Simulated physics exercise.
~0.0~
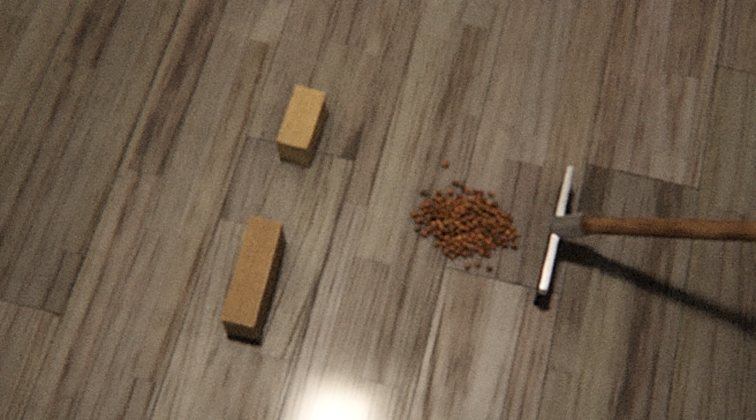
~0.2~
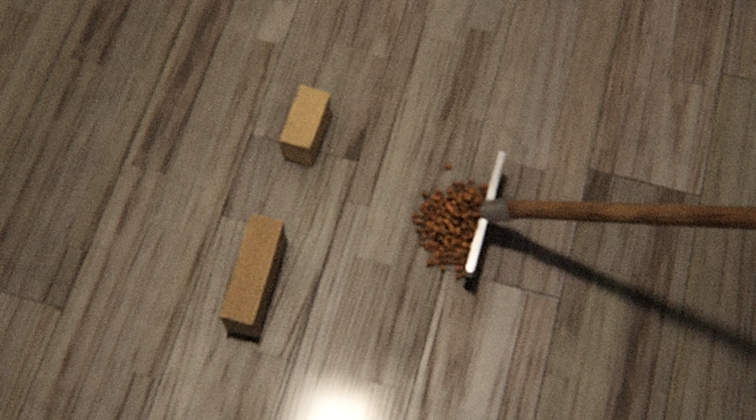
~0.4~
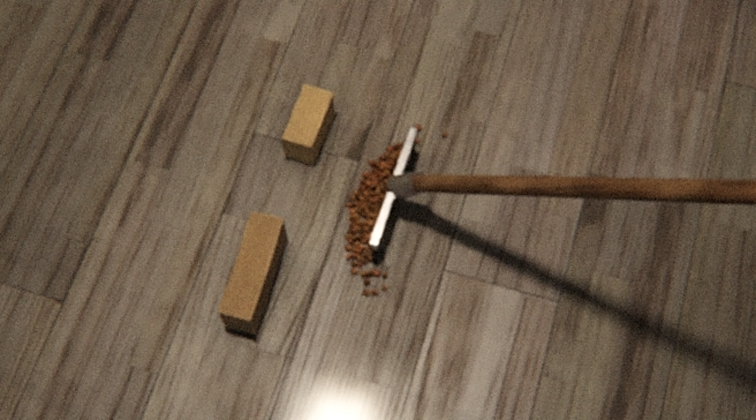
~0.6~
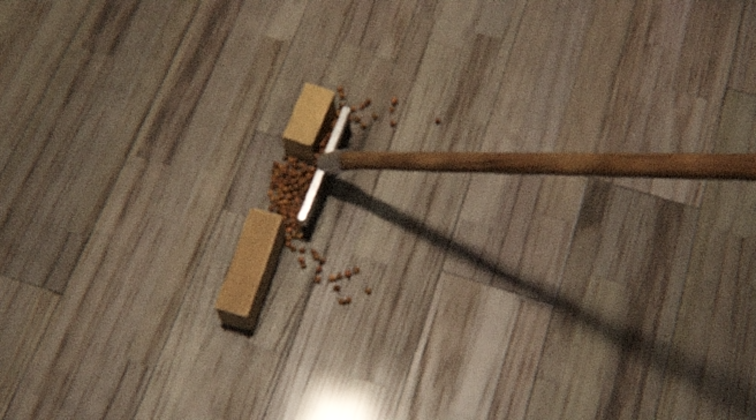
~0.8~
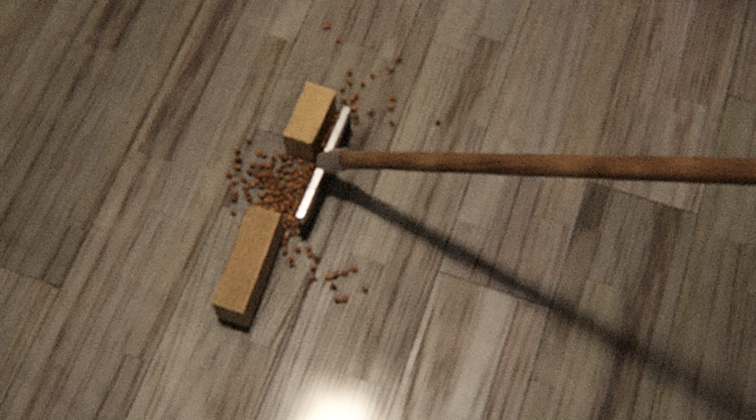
In the video, a long-handled squeegee pushes a pile of small brown cereal balls leftwards across a wooden floor towards two wooden blocks. It stops against the gap, with many balls spilling in and through while others remain scattered in front of the blocks.
